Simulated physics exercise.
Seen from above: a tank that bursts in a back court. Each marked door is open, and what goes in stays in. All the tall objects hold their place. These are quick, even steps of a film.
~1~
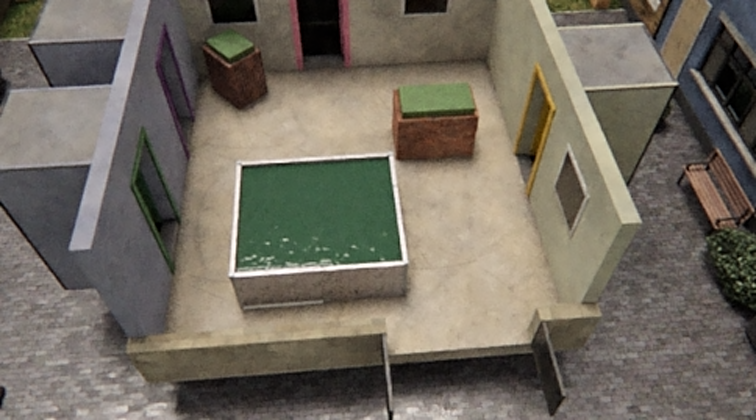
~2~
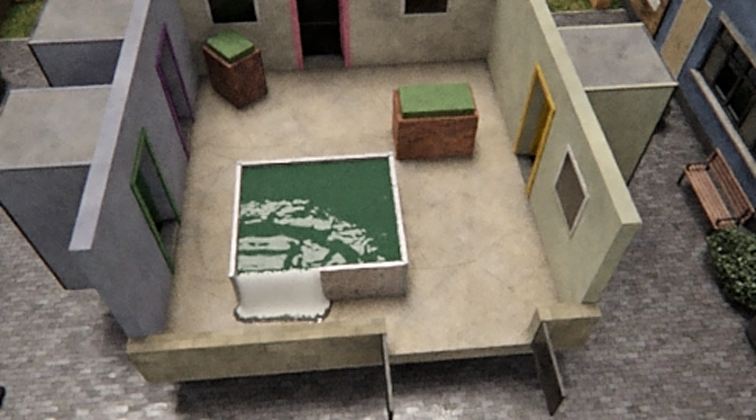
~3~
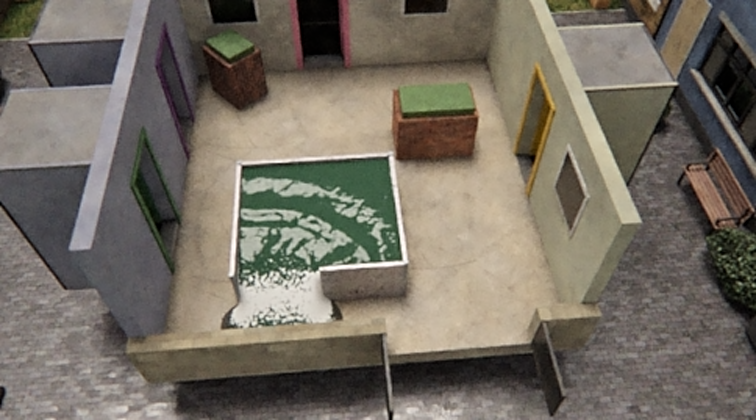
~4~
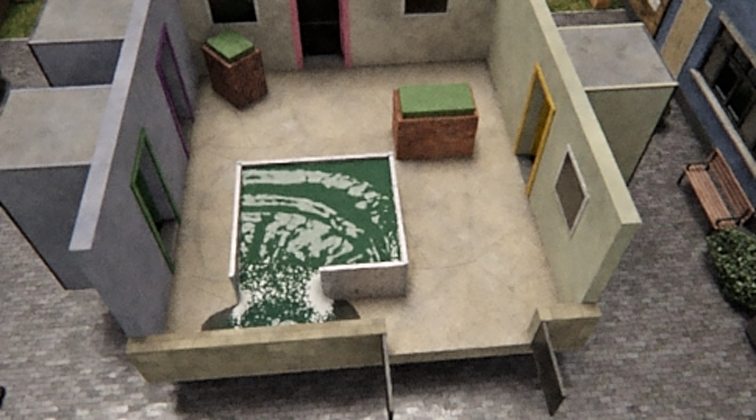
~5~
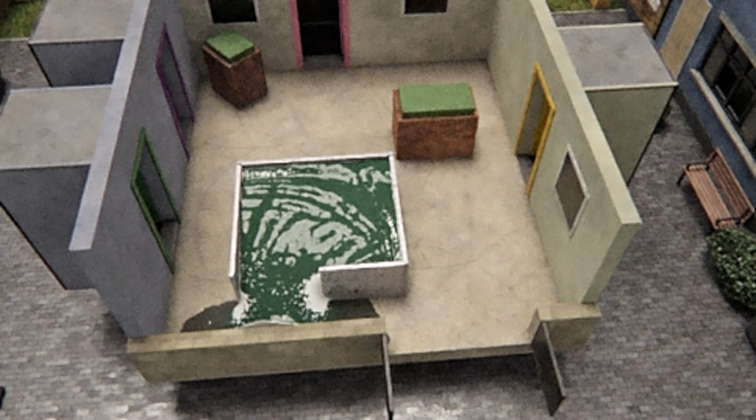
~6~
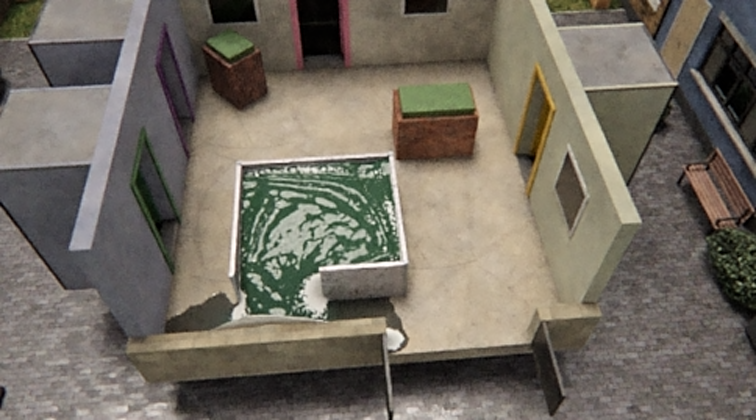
Green water pours from the tank's front left corner and spreads across the walled court floor.
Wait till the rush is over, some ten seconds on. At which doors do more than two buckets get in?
The yellow door takes more than that; the pink door stays under that; the purple door takes more than that; the green door stays under that.
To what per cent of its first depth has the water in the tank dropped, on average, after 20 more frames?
Close to 44 %.
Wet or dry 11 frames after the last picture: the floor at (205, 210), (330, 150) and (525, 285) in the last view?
One after the other: Covered, free of water, awash.
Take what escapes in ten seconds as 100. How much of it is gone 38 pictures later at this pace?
Close to 60 %.
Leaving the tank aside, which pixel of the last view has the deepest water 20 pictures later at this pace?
Close to (199, 80).
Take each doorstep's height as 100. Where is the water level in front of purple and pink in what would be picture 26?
About 40 and 90 per cent.
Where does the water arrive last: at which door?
That is the pink-painted one.
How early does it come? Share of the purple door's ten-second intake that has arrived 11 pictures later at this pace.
Roughly 0 per cent.
A moment on, water covers 20 % of the floor; the yellow door not reached, the pink door not reached, the purple door not reached, the green door wet at the sill, nothing in.
Next, water covers 40 % of the floor; the yellow door not reached, the pink door not reached, the purple door wet at the sill, nothing in, the green door wet at the sill, nothing in.
Then, water covers 60 % of the floor; the yellow door wet at the sill, nothing in, the pink door wet at the sill, nothing in, the purple door wet at the sill, nothing in, the green door wet at the sill, nothing in.
Later, water covers 90 % of the floor; the yellow door under two buckets in, the pink door under two buckets in, the purple door under two buckets in, the green door under two buckets in.
In the end, water covers 100 % of the floor; the yellow door over two buckets in, the pink door under two buckets in, the purple door over two buckets in, the green door under two buckets in.
